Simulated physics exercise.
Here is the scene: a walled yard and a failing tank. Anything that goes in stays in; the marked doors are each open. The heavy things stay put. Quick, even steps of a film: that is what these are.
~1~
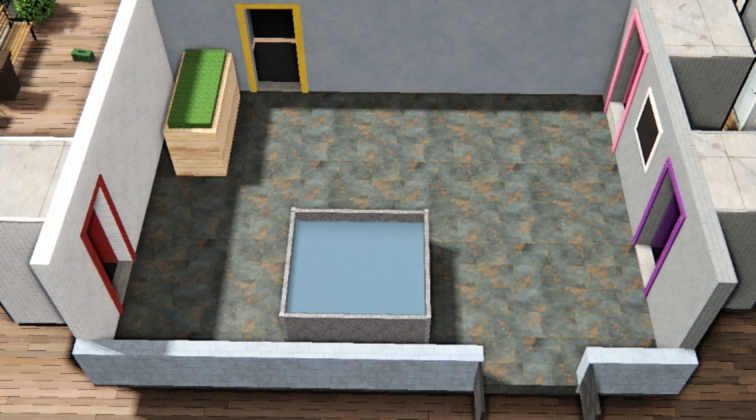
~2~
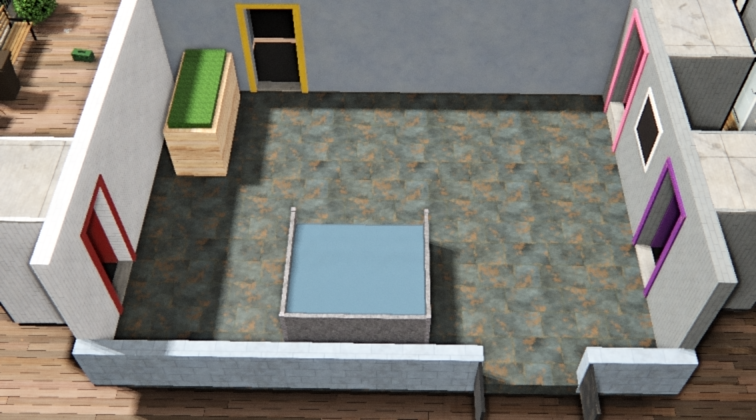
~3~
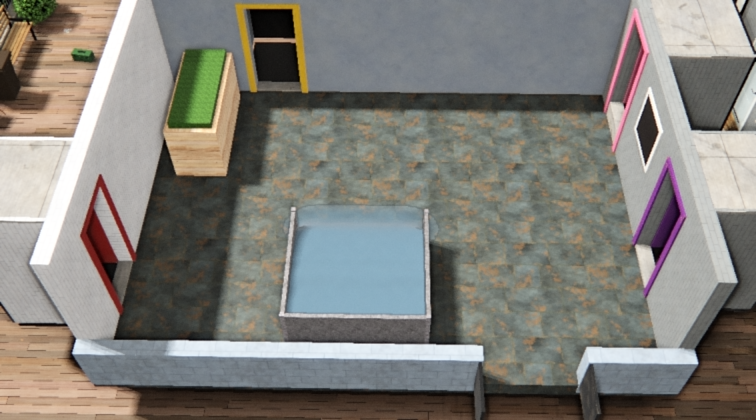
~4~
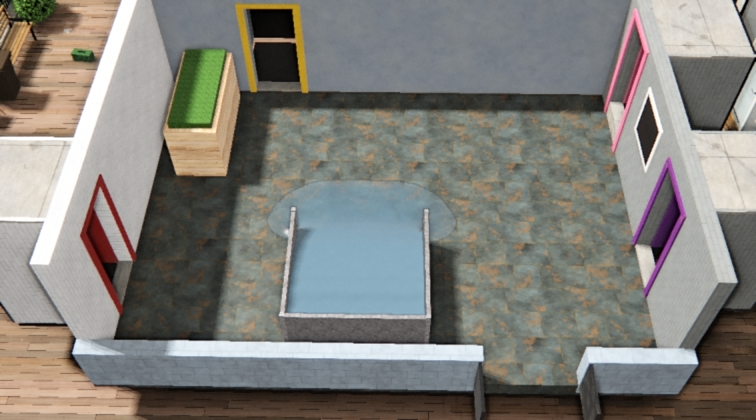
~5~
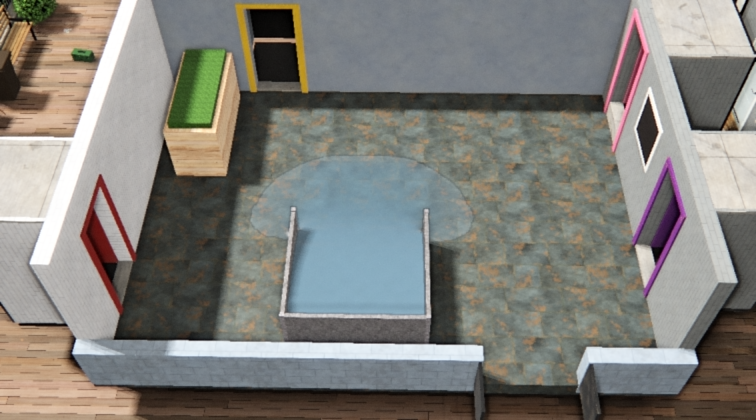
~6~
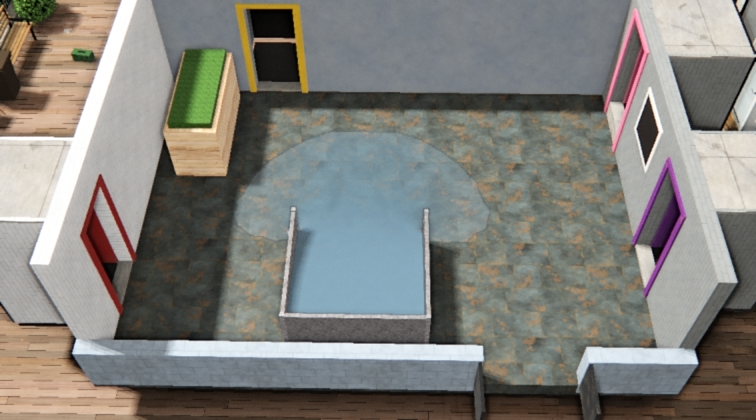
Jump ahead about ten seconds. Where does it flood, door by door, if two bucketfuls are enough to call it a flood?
At the yellow door it floods; at the red door it does not flood; at the purple door it does not flood; at the pink door it does not flood.
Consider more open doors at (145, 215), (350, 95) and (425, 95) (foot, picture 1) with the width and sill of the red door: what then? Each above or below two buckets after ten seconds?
Each in turn, the new doors: Remains within bounds, breaks the limit, breaks the limit.
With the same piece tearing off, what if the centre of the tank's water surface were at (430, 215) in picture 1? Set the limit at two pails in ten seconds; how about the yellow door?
Yellow exceeds the threshold.
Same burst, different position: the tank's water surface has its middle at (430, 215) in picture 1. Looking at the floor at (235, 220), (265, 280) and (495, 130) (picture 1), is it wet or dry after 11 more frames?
Parched, parched, soaked.
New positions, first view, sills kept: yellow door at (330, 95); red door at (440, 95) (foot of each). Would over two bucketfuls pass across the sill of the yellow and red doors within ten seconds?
In that case the yellow door runs over the limit and the red door runs over the limit.
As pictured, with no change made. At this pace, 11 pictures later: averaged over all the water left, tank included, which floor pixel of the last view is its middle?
I'd put it at around (370, 177).
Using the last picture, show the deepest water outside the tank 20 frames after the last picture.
I'd say near (586, 96).
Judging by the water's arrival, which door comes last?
That would be the red door.
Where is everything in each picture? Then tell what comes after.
Still water in the water tank at (358, 264), in the first frame.
Water pours out on the water tank's far side and has run to a hidden place, in the second frame.
Water pours out on the water tank's far side and has run to (289, 224), in the third frame.
Water pours out on the water tank's far side and has run to (281, 204), in the fourth frame.
The front is at (295, 171), out from the gap on the water tank's far side, in the fifth frame.
The front is at (330, 135), out from the gap on the water tank's far side, in the sixth frame.
A moment on, water covers 35 % of the floor; the yellow door under two buckets in, the red door not reached, the purple door not reached, the pink door not reached.
Next, water covers 45 % of the floor; the yellow door over two buckets in, the red door not reached, the purple door not reached, the pink door not reached.
Then, water covers 50 % of the floor; the yellow door far over two buckets in, the red door not reached, the purple door not reached, the pink door wet at the sill, nothing in.
Later, water covers 85 % of the floor; the yellow door far over two buckets in, the red door wet at the sill, nothing in, the purple door wet at the sill, nothing in, the pink door wet at the sill, nothing in.
In the end, water covers 95 % of the floor; the yellow door far over two buckets in, the red door under two buckets in, the purple door wet at the sill, nothing in, the pink door wet at the sill, nothing in.
